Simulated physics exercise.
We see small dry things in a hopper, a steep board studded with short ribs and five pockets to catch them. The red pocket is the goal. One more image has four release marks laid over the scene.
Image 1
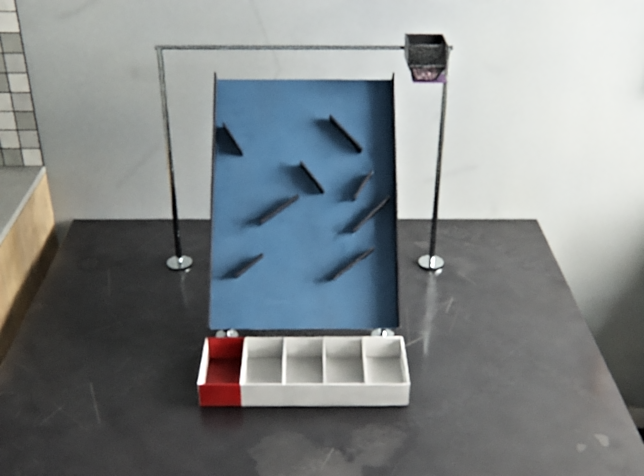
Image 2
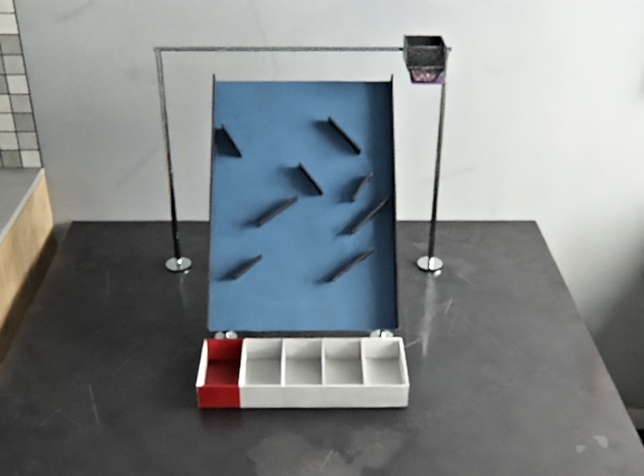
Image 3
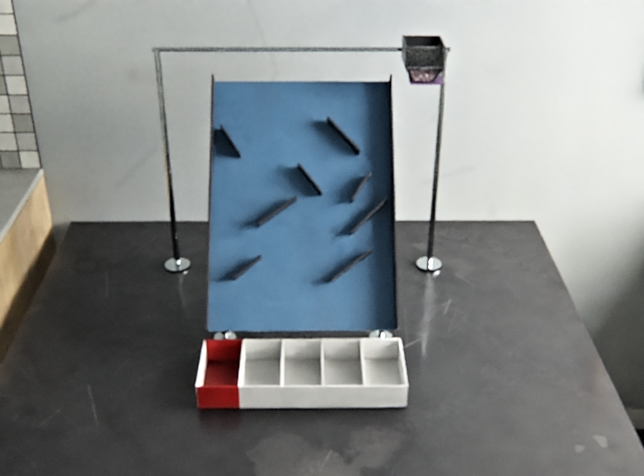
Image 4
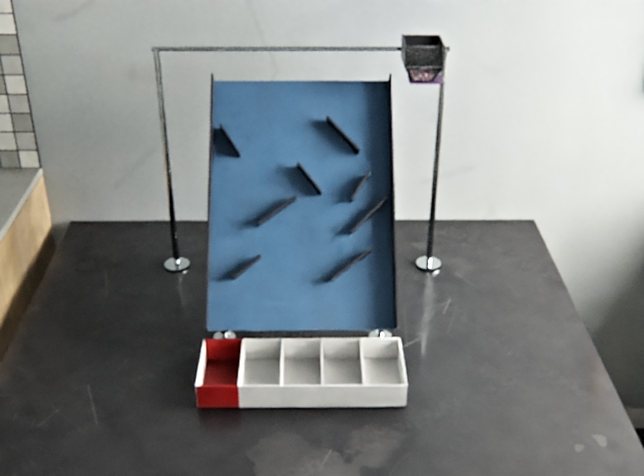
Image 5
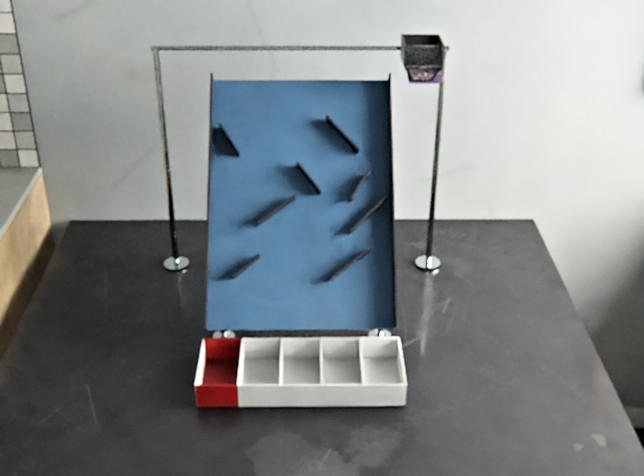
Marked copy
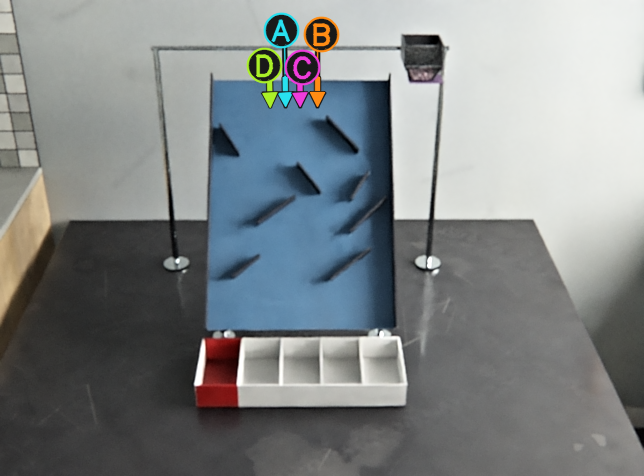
The clip shows a tilted blue board with short dark ribs above a row of five pockets, the leftmost red and the rest white, while a small dark hopper sits at the upper right on a metal frame; nothing visibly moves.
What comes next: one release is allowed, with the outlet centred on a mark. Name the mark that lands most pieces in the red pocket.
D works best here.
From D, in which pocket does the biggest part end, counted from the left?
The first from the left.
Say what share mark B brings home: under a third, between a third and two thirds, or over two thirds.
Mark B gives under a third.
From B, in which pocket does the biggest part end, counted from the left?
The third from the left.
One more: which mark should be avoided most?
B it is.
On the marked copy, mark A meets the board at (285, 101); mark B meets the board at (317, 101); mark C meets the board at (300, 101); mark D meets the board at (270, 101).
With A, about half in the red pocket, about a quarter in other pockets, about a quarter outside the box.
With B, a small part in the red pocket, most in other pockets, a small part outside the box.
With C, about a third in the red pocket, about half in other pockets, a small part outside the box.
With D, about two thirds in the red pocket, a small part in other pockets, about a quarter outside the box.
